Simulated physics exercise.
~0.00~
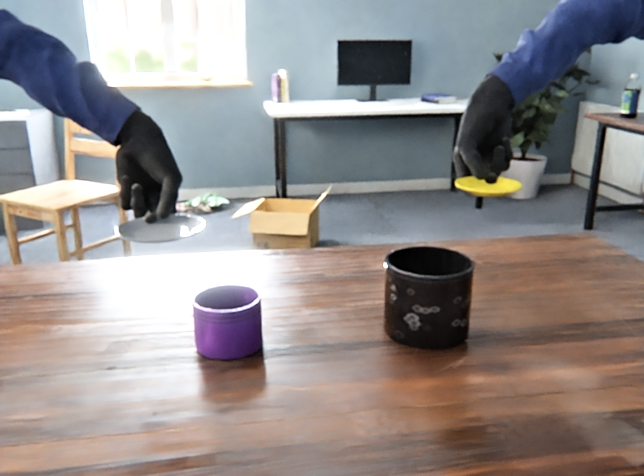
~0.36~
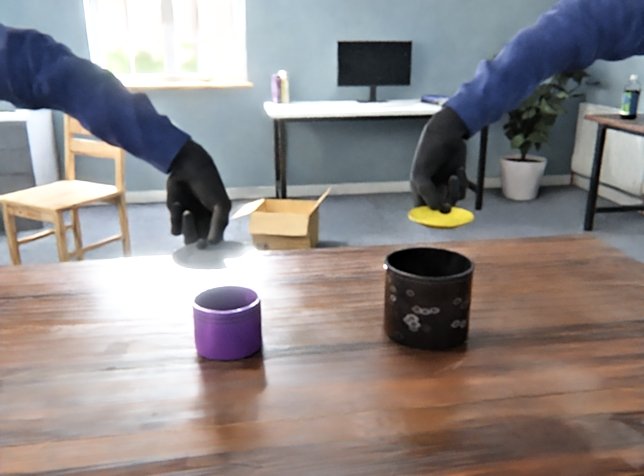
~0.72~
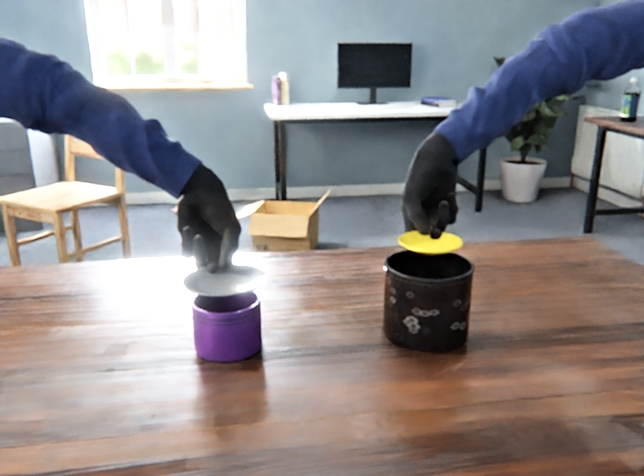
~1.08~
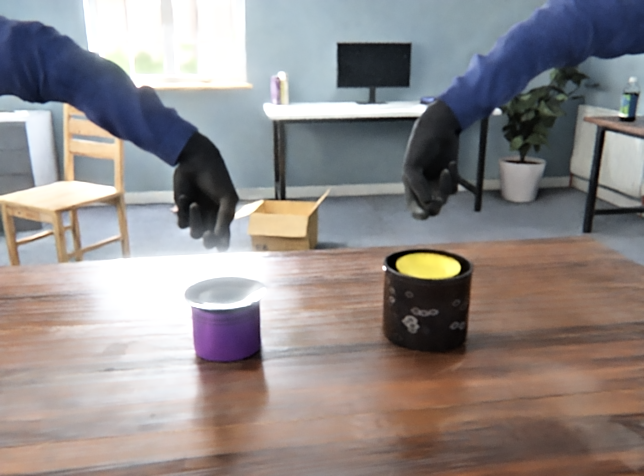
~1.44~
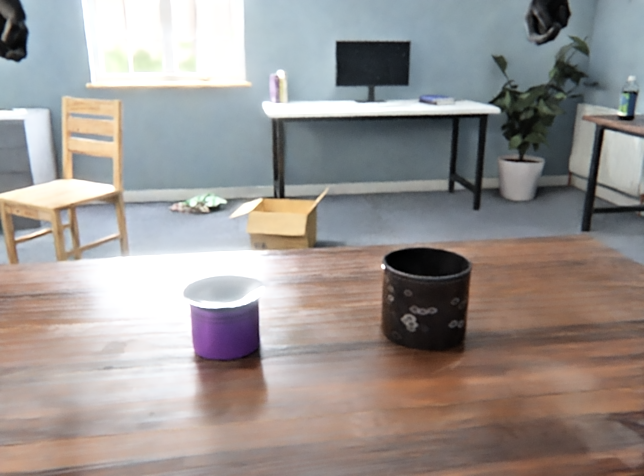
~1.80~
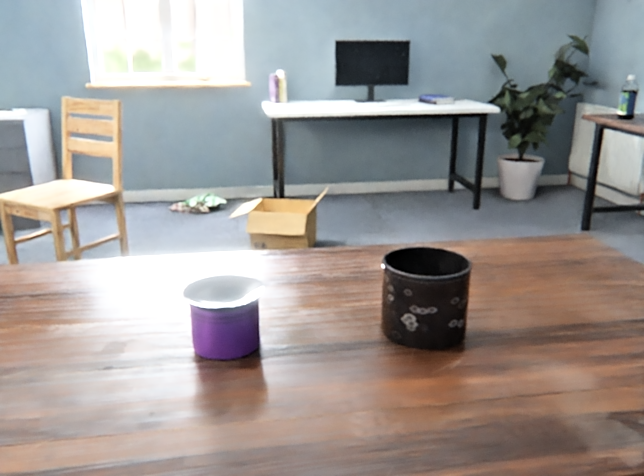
Two blue-sleeved arms with black hands hold flat discs over a brown wooden table, seen from its near side in a room with a chair, desk and monitor. The left hand carries a grey saucer, the right a yellow plate, above a small purple mug and a wider black jar. The saucer moves right and down while the plate moves left and down, each nearing its container. The hands let go and draw back. The yellow plate drops inside the black jar and out of sight, while the grey saucer stays resting on the purple mug's rim.
